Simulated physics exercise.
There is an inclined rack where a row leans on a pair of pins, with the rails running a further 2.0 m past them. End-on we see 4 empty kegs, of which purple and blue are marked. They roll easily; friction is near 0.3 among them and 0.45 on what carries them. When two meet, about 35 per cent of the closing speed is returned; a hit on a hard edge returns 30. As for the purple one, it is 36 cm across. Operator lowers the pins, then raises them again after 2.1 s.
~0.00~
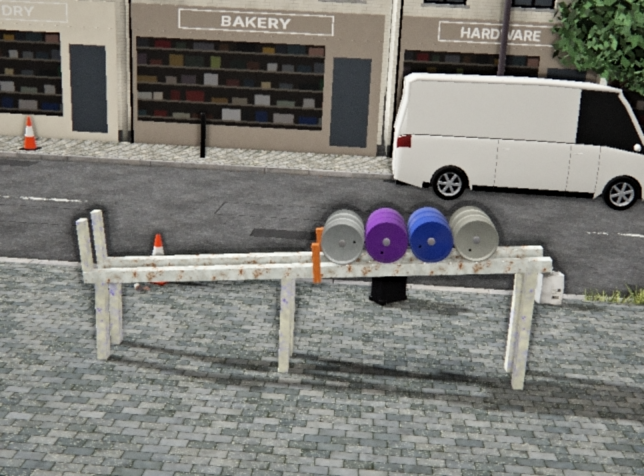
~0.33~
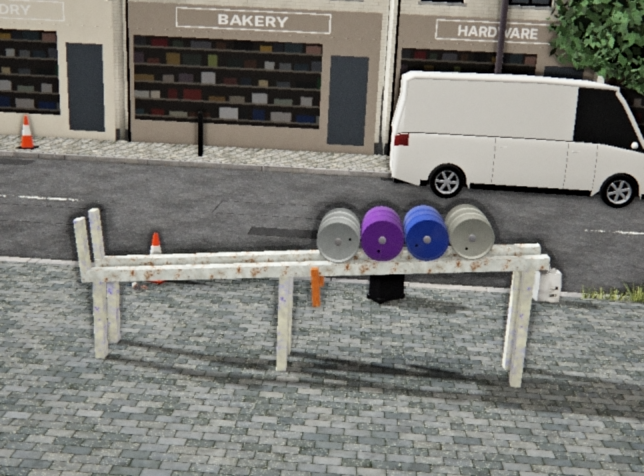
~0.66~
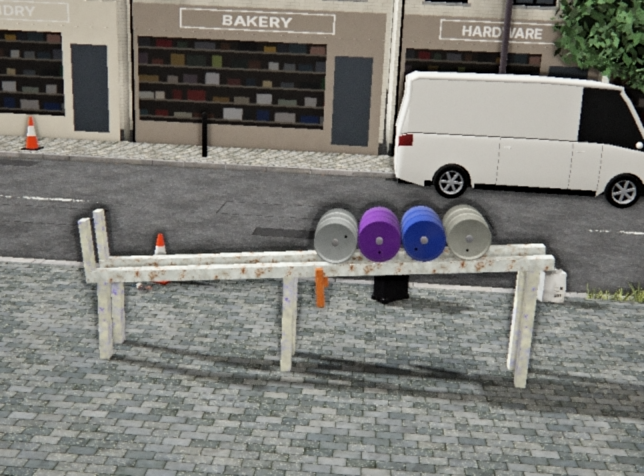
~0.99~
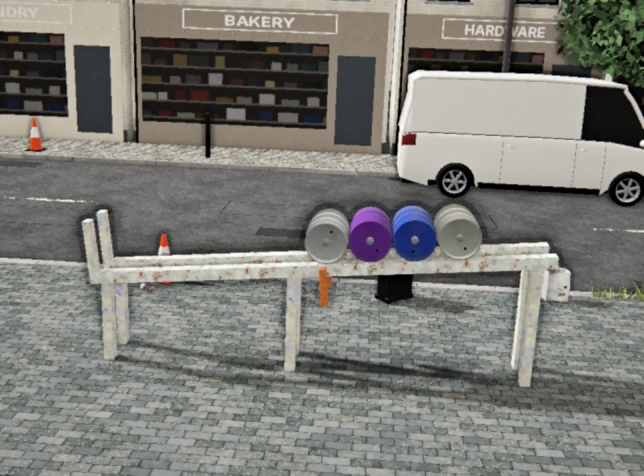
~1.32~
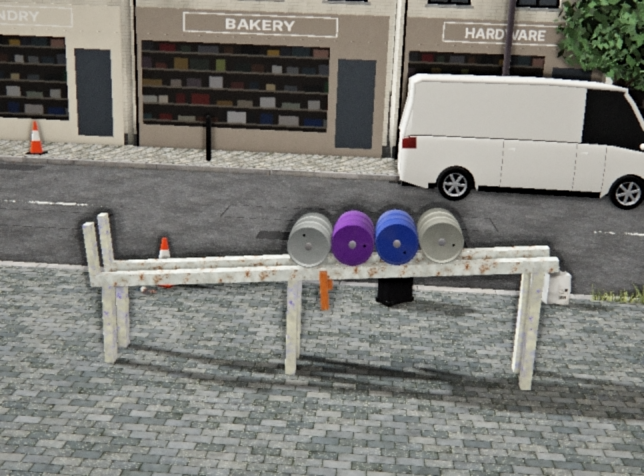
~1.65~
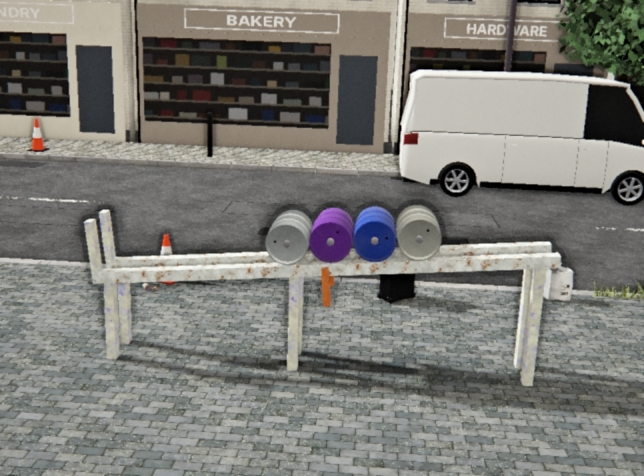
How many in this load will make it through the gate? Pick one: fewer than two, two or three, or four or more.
Two or three.
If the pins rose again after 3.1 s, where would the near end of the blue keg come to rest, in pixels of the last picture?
(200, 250), roughly.
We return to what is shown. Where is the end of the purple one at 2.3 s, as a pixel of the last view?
I'd point to somewhere near (268, 246).
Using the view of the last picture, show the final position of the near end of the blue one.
(201, 248).
By 2.0 s, purple is on the rails, 20 cm below the pins, rolling left; blue is on the rails, 15 cm above the pins, rolling left; 2 below the pins.
By 2.3 s, purple is on the rails, 45 cm below the pins, rolling left; blue is in the air, 10 cm below the pins, rolling left; 3 below the pins.
Finally (3.9 s), purple is on the rails, 140 cm below the pins; blue is on the rails, 100 cm below the pins; 3 below the pins.
